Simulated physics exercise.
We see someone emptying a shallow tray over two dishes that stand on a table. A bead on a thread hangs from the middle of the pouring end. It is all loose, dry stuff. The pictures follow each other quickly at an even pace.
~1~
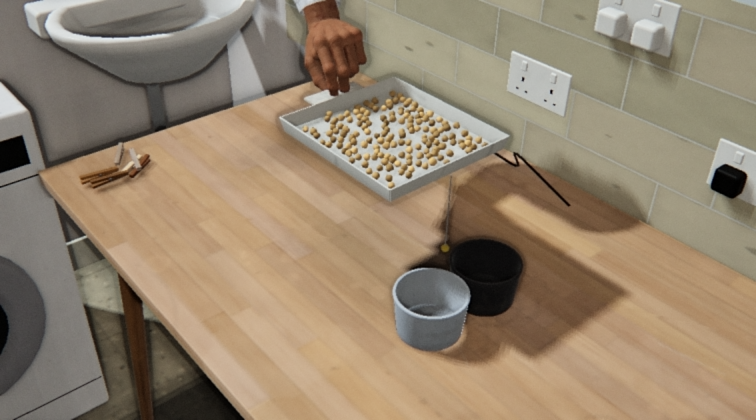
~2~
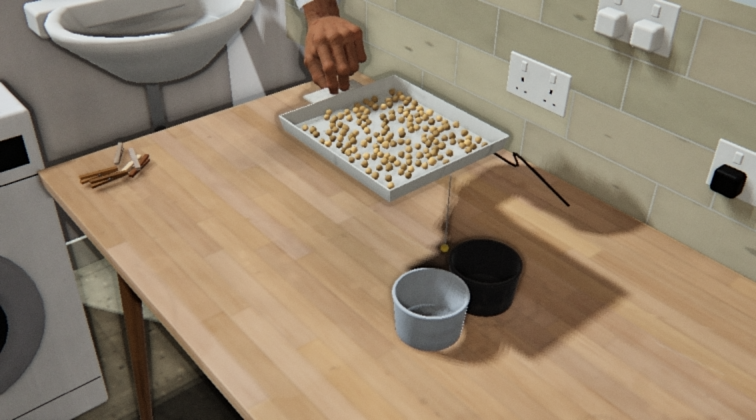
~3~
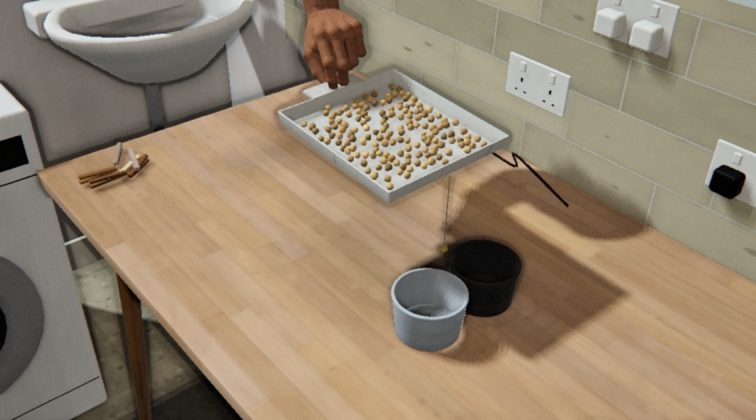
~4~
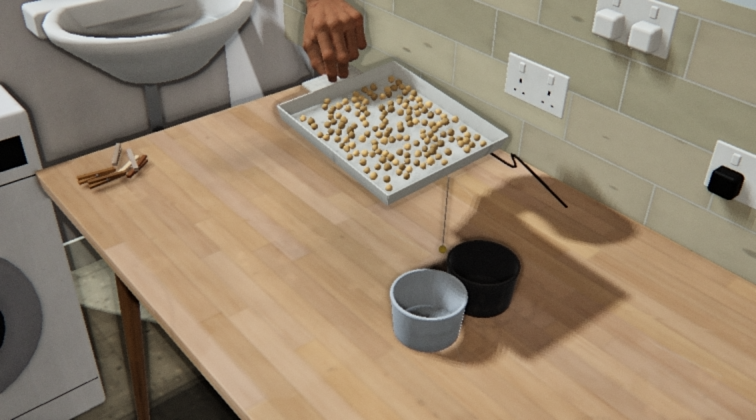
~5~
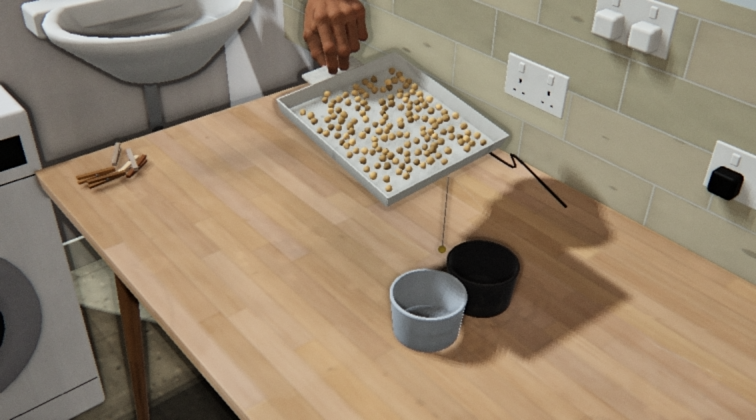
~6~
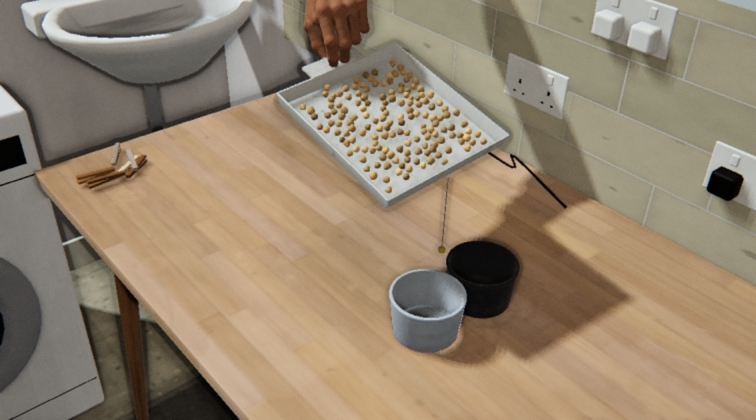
Shallow grey tray of dried chickpeas slowly tilting as its far end rises beside a hand, above two small dishes on a wooden table.
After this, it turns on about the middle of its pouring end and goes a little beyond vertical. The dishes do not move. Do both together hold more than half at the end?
In the dishes lies more than half of it.
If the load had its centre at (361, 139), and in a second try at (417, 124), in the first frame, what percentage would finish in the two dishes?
In turn 70 and 60 in a hundred.
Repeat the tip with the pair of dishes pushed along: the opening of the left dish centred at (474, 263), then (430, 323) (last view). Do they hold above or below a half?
In turn: Not half; not half.
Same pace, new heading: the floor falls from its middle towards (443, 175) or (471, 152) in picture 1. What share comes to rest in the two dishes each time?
About 80 and 40 per cent.
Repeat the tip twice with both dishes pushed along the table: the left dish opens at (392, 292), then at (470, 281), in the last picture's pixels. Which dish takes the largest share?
One: The left-hand dish. Two: The dish on the left.
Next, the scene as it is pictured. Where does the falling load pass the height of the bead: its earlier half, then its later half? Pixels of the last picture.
First near (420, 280), later near (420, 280).
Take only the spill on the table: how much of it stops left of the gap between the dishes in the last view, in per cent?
It comes to 80 per cent or so.
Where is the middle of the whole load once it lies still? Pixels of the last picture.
Roughly at (422, 326).
Shortly afterwards, tray tipped steeply; the whole lot on the tray.
Next, tray tipped right over; all but a few on the tray; only a few in the left dish; only a few outside both.
Some moments later, tray tipped past a quarter turn; near two thirds in the left dish; a little in the right dish; near a third outside both.
In the end, tray tipped past a quarter turn; near two thirds in the left dish; a little in the right dish; near a third outside both.
